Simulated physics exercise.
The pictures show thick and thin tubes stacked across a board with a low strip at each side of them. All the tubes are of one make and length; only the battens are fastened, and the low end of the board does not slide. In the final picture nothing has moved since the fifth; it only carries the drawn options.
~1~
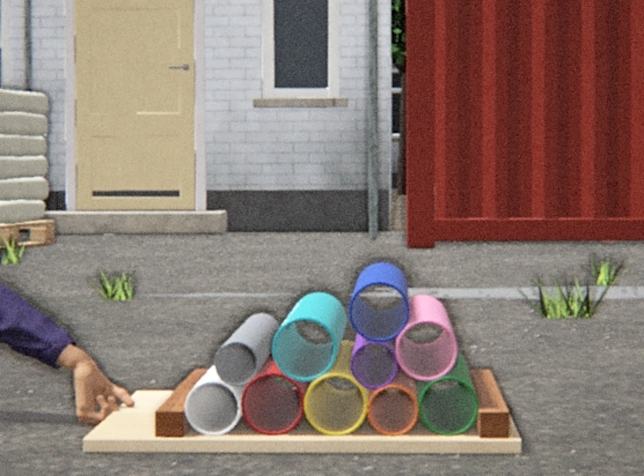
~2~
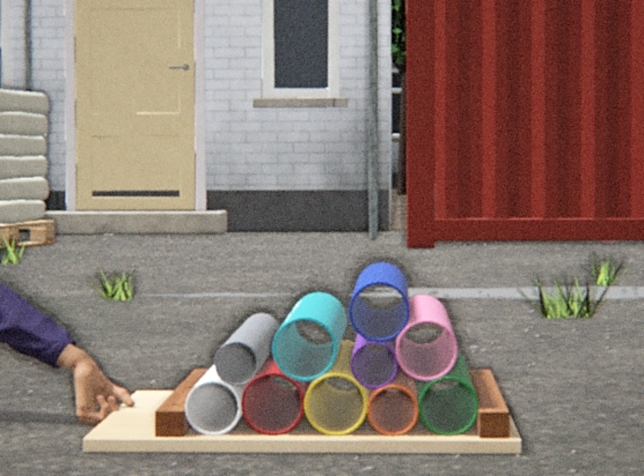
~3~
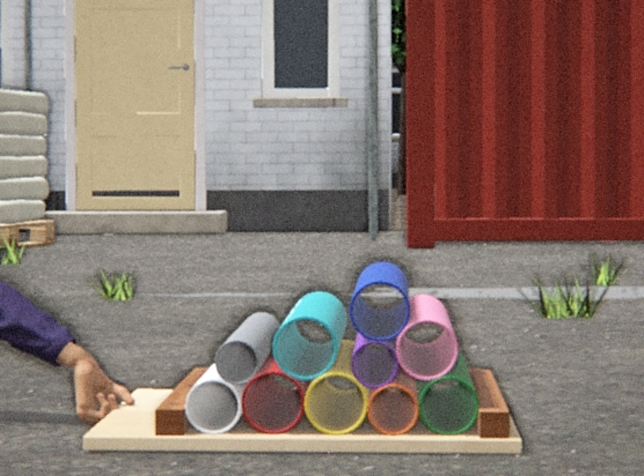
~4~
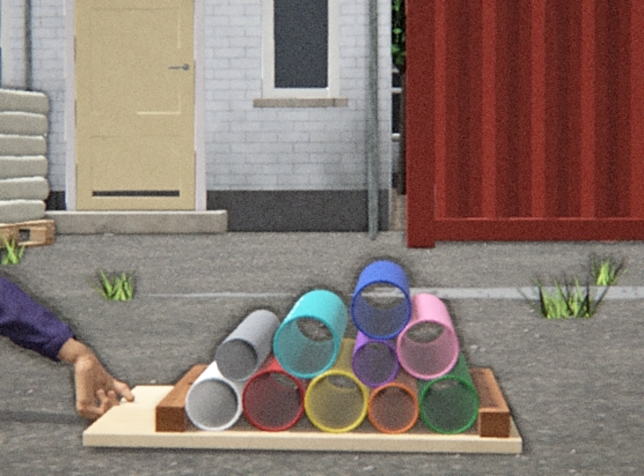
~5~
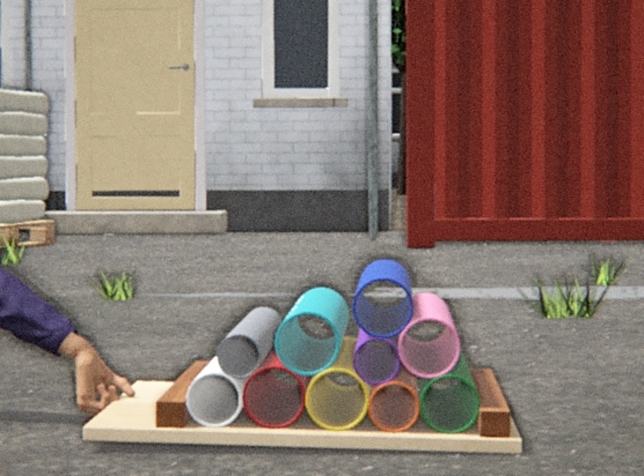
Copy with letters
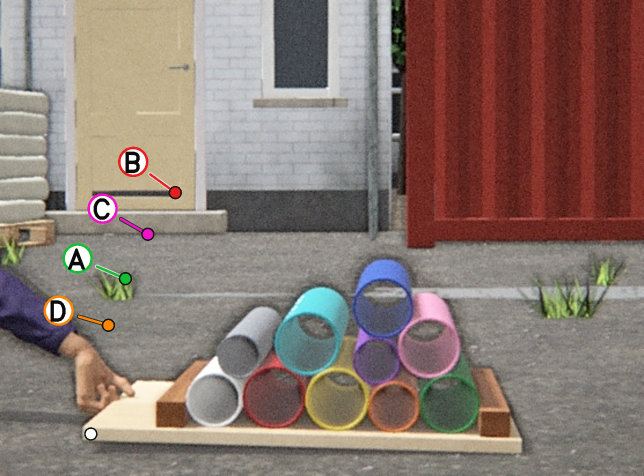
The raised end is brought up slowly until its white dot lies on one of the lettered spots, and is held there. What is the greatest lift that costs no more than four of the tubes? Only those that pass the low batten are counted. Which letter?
The last mark within the limit is B.
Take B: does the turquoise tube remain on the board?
No.
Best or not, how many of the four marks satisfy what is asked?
Four of the four.
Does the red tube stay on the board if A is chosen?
Yes, with A.
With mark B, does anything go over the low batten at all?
Yes, at B.
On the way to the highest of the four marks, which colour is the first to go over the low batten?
The pink one.
On the copy, A at (126, 279); B at (176, 193); C at (148, 234); D at (108, 325); the white dot at (91, 434).
On B. First, board at 20°.
Then, board at 36°.
Finally, board at 36°, four over the low batten (purple, pink, turquoise, blue).
By contrast, A two over the low batten (pink, blue); C four over the low batten (purple, pink, turquoise, blue); D none over the low batten.
